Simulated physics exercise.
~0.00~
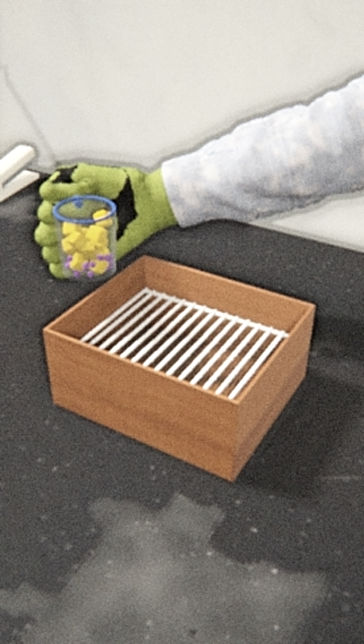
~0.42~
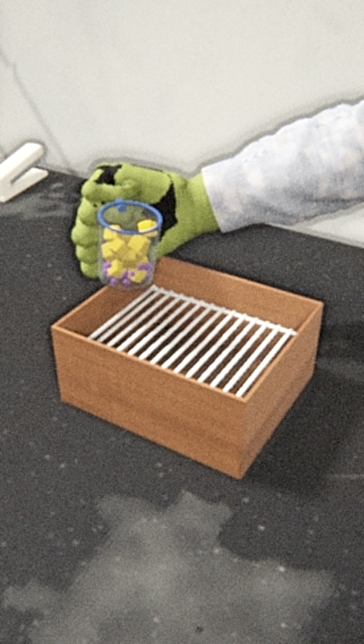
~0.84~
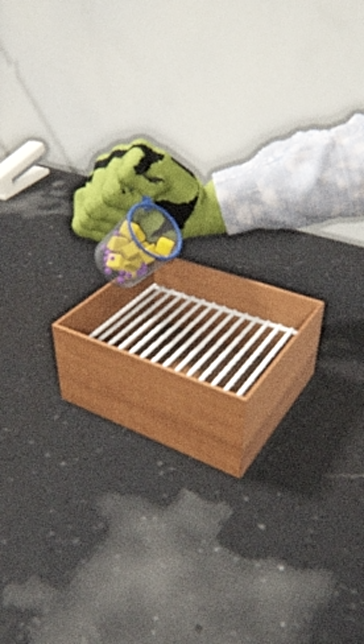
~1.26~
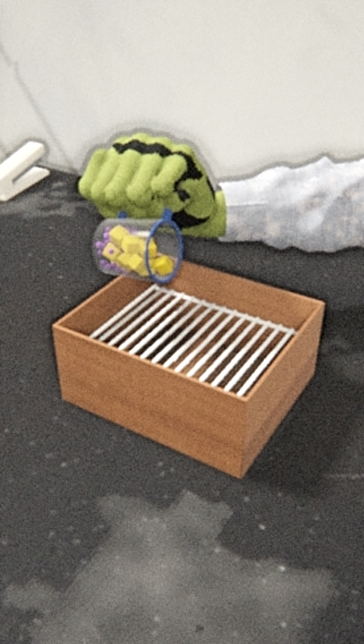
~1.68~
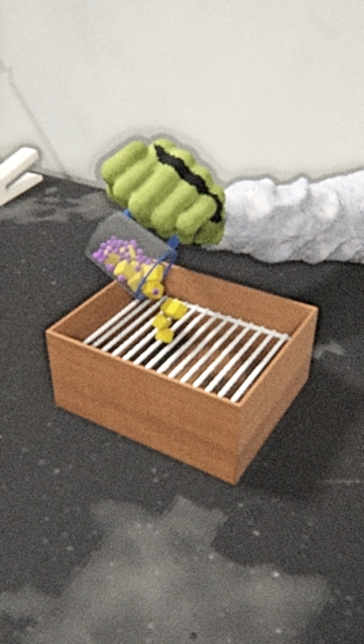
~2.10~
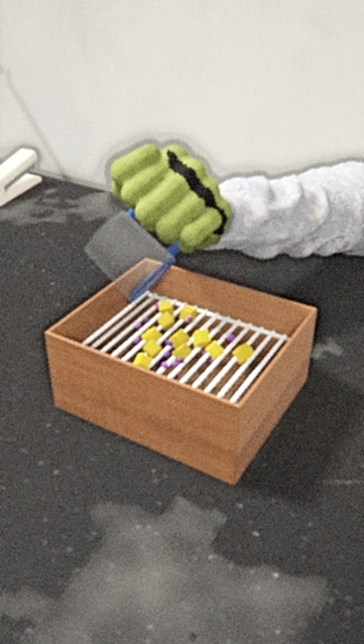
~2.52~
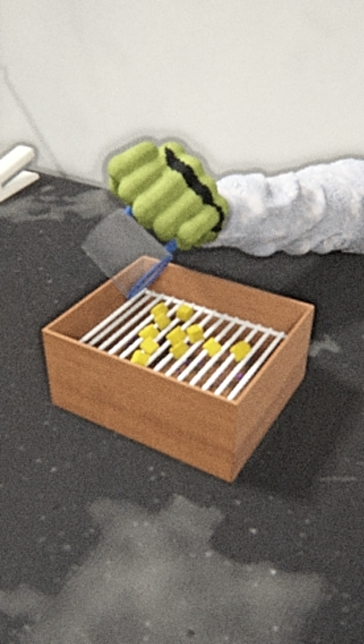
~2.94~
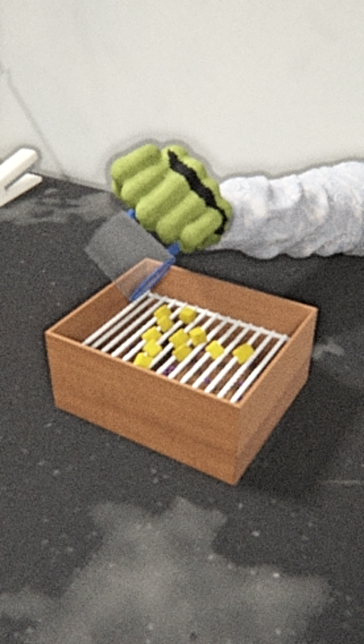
A green-gloved hand held a clear cup of yellow chunks and small purple bits, moved it over a wooden box with a white wire rack, and tipped everything out; the yellow pieces stayed on the wires while the purple ones dropped through.
